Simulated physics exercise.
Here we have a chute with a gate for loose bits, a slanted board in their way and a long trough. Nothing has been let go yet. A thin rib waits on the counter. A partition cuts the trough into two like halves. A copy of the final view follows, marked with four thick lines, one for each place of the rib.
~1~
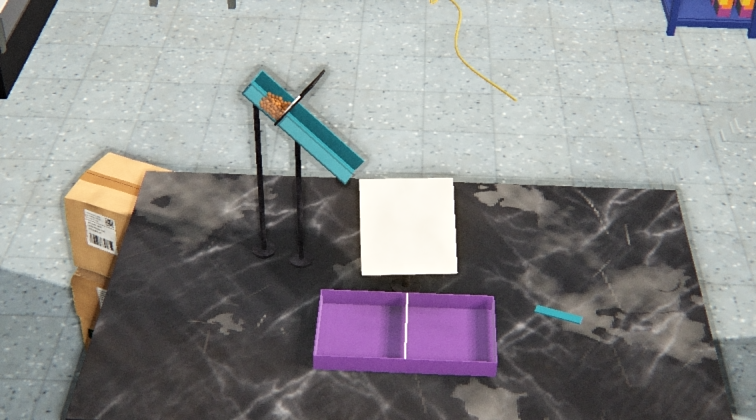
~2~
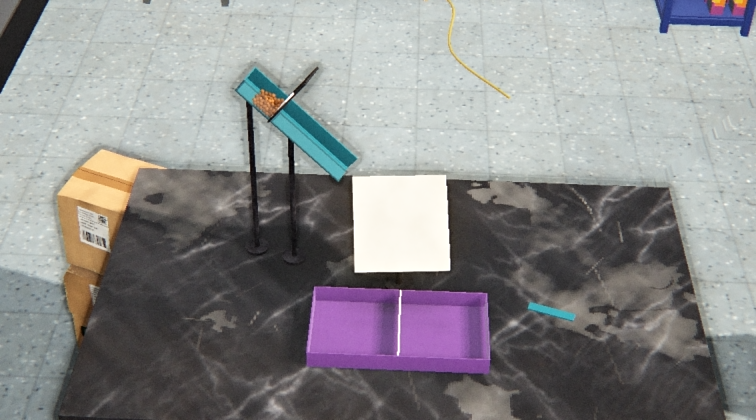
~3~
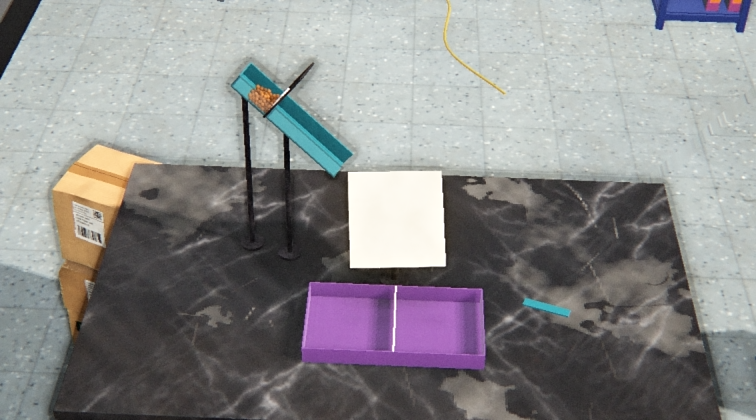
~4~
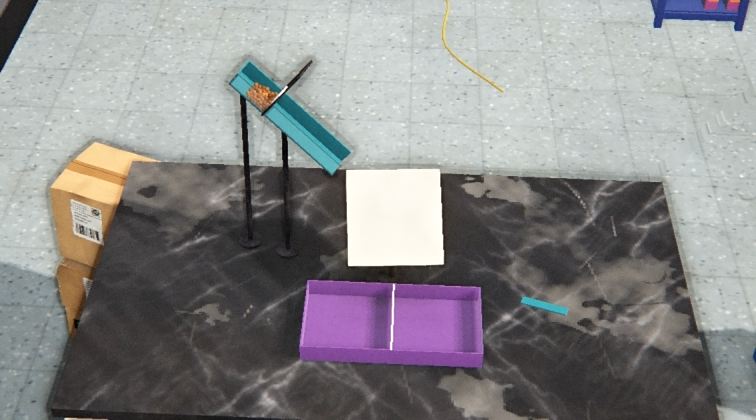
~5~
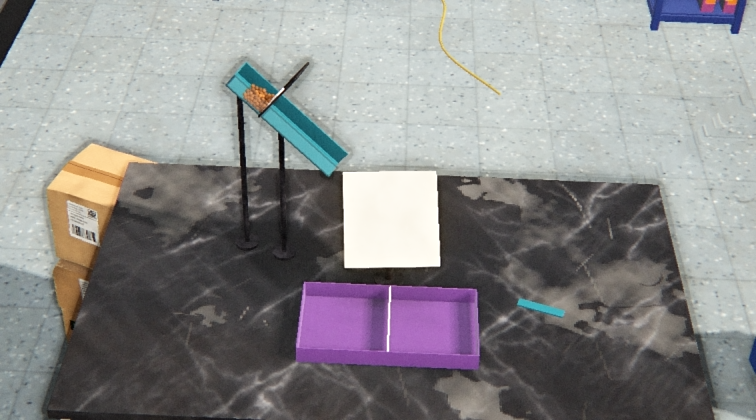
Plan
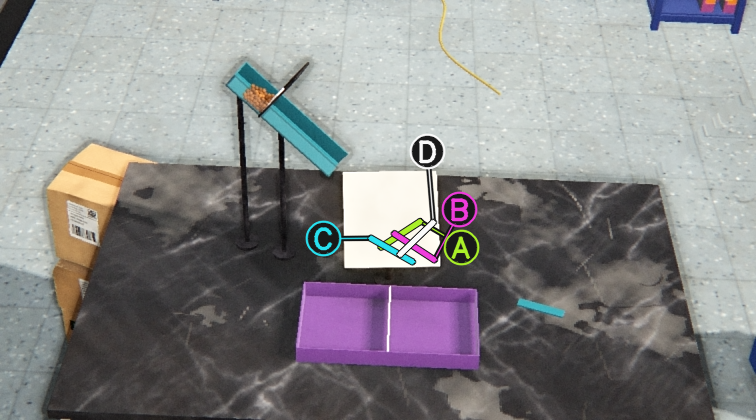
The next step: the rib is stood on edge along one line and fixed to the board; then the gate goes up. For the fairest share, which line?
Use line D.
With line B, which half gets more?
Right.
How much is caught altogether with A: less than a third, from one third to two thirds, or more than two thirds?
It is more than two thirds.
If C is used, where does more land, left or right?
The right half.
On the marked copy, line A from (420, 221) to (380, 247); line B from (394, 233) to (434, 259); line C from (370, 238) to (412, 261); line D from (433, 222) to (399, 254).
With A, of what is caught, almost all in the left half, about a tenth in the right.
With B, of what is caught, roughly a quarter in the left half, the larger part in the right.
With C, of what is caught, about a tenth in the left half, almost all in the right.
With D, of what is caught, roughly half in the left half, roughly half in the right.
